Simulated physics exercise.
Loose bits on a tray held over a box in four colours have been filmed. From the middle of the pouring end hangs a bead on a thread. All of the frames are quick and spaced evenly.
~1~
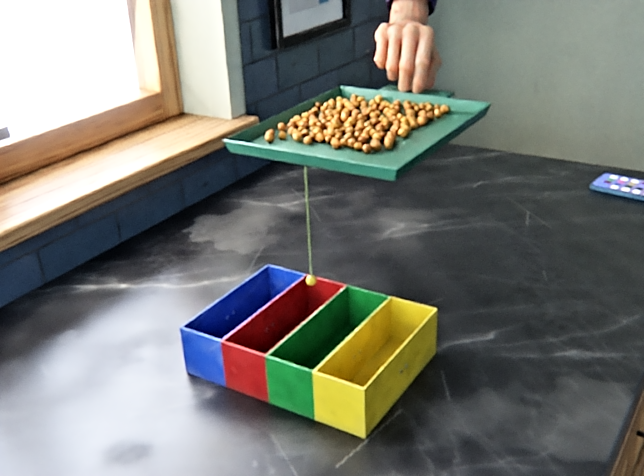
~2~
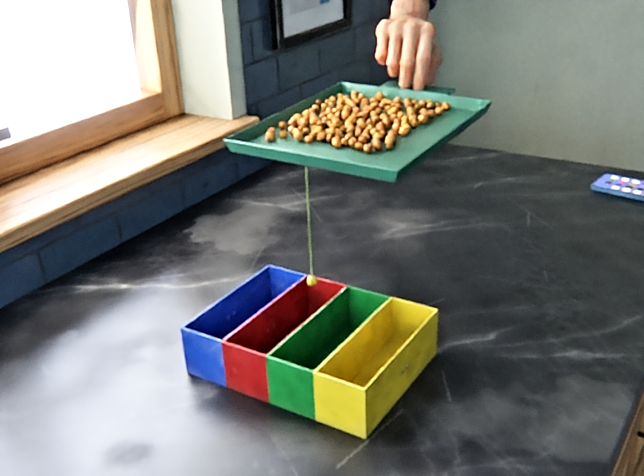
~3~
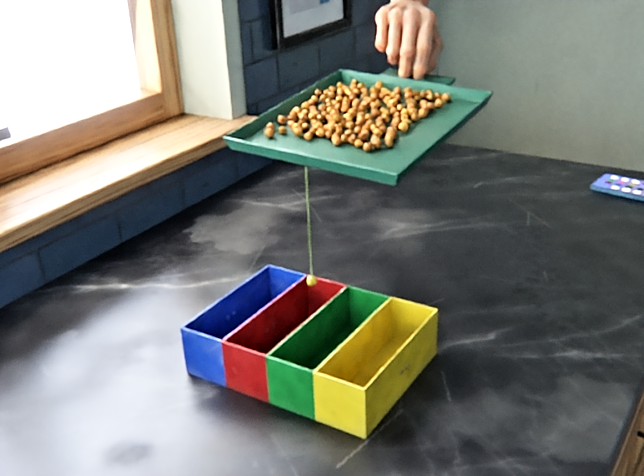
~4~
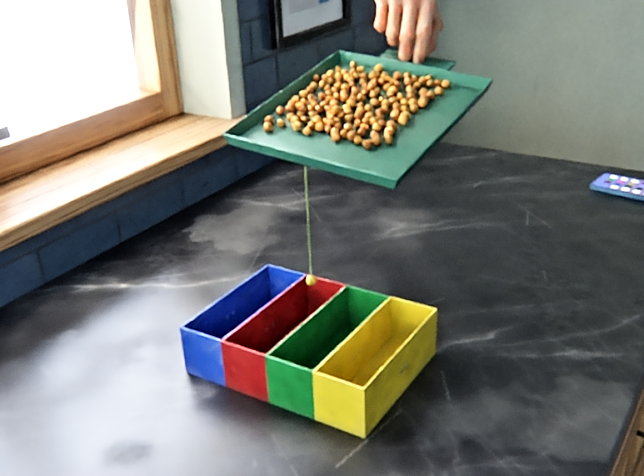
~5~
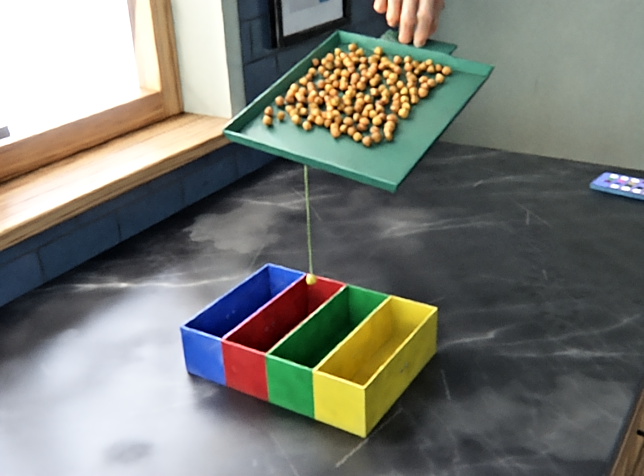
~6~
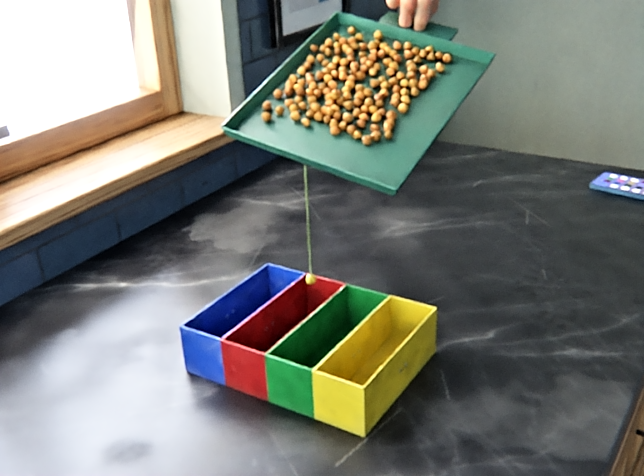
On a dark marbled counter beside a window, a hand holds a green tray of roasted chickpeas level above a box with blue, red, green and yellow cells, a bead hanging on a thread beneath. The hand then raises the back of the tray, tilting it clearly toward its lower right corner.
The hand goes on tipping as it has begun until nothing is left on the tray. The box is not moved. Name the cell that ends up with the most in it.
Most ends up in the yellow cell.
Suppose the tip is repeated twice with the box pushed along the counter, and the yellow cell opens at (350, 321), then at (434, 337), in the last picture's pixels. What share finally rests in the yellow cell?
Trial 1 about 40 %, trial 2 about 10 %.
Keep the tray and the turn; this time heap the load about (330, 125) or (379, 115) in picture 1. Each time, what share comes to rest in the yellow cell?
Around 40 percent the first time, around 50 percent the second.
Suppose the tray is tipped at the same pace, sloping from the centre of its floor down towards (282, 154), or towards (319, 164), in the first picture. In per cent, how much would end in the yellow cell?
You'd see roughly 0 per cent the first time and 20 per cent the second.
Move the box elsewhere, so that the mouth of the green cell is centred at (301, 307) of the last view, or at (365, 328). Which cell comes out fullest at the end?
Case 1 - the yellow one; case 2 - that green cell.
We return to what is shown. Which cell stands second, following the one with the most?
Rank 2: Green.
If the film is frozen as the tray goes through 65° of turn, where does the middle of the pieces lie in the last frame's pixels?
(369, 169).
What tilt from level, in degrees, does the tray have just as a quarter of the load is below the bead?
Somewhere around 80 degrees.
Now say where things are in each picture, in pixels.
In the first picture, corners of the pouring end (229, 139) and (394, 167), level; middle of the load (354, 120), roasted chickpeas; bead on its thread (311, 280); blue cell (203, 352); red cell (245, 367); green cell (291, 383); yellow cell (339, 400).
In the second picture, corners of the pouring end (230, 139) and (395, 168), level; middle of the load (354, 118).
In the third picture, corners of the pouring end (230, 136) and (395, 172), tipped barely, lowest at the right corner; middle of the load (354, 111).
In the fourth picture, corners of the pouring end (228, 132) and (394, 176), tipped a little, lowest at the right corner; middle of the load (353, 100).
In the fifth picture, corners of the pouring end (228, 128) and (394, 180), tipped clearly, lowest at the right corner; middle of the load (353, 89).
In the sixth picture, corners of the pouring end (226, 125) and (394, 185), tipped clearly, lowest at the right corner; middle of the load (352, 80); blue cell (203, 351); red cell (245, 366); green cell (290, 381); yellow cell (339, 398).
Just after the last frame, tray tipped steeply; the larger part on the tray; just a few in the green cell; about a tenth falling or outside the box.
A moment on, tray tipped past a quarter turn; roughly half on the tray; roughly a third in the yellow cell; about a tenth in the green cell; just a few in the red cell; just a few falling or outside the box.
Further on, tray tipped past a quarter turn; roughly half in the yellow cell; roughly a third in the green cell; about a tenth in the red cell; just a few falling or outside the box.
When it is over, tray tipped past a quarter turn; roughly half in the yellow cell; roughly a third in the green cell; about a tenth in the red cell; not one in the blue cell; just a few outside the box.
